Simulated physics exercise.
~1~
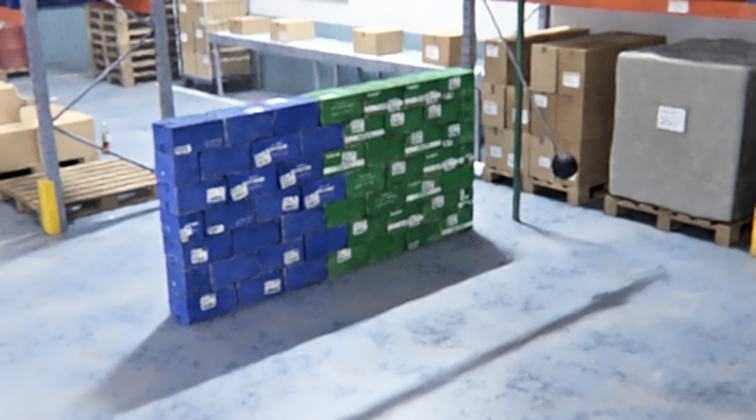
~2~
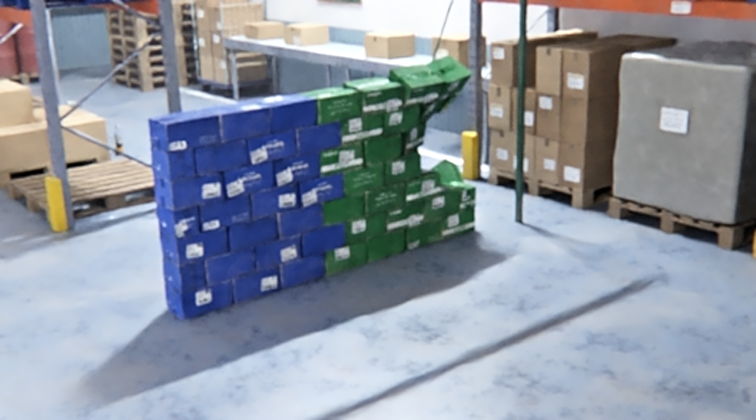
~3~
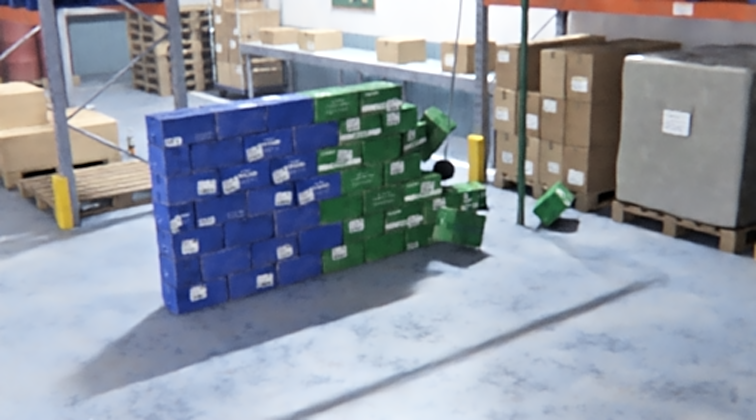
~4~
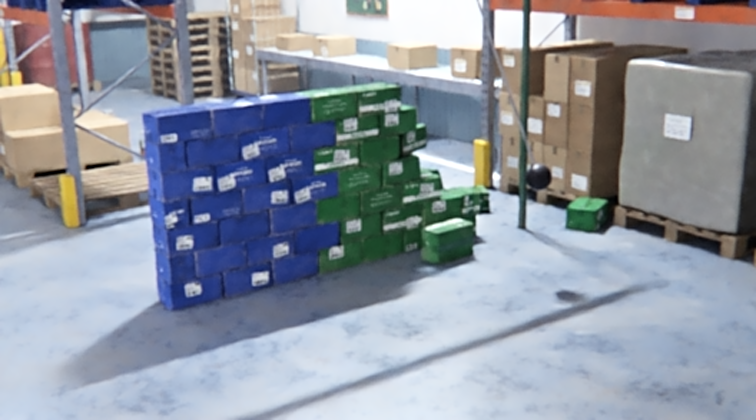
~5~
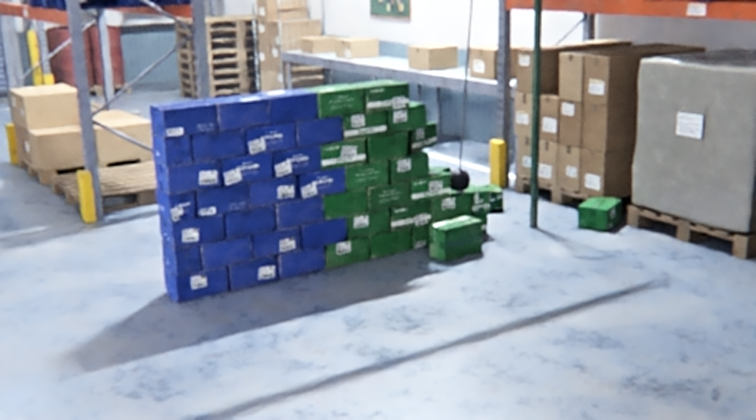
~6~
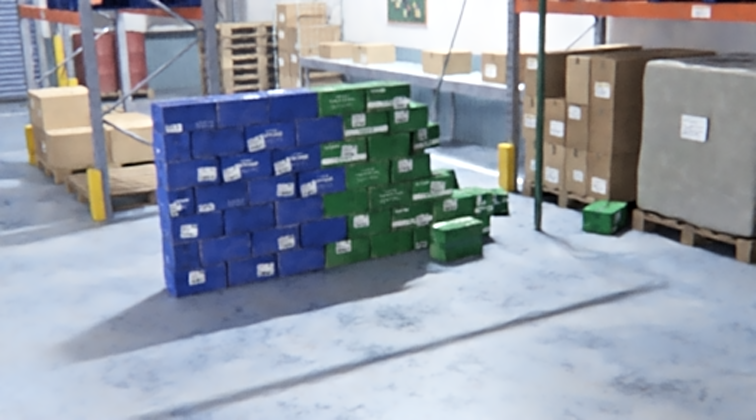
In a warehouse, a swinging ball knocks several green boxes off the wall's right end.
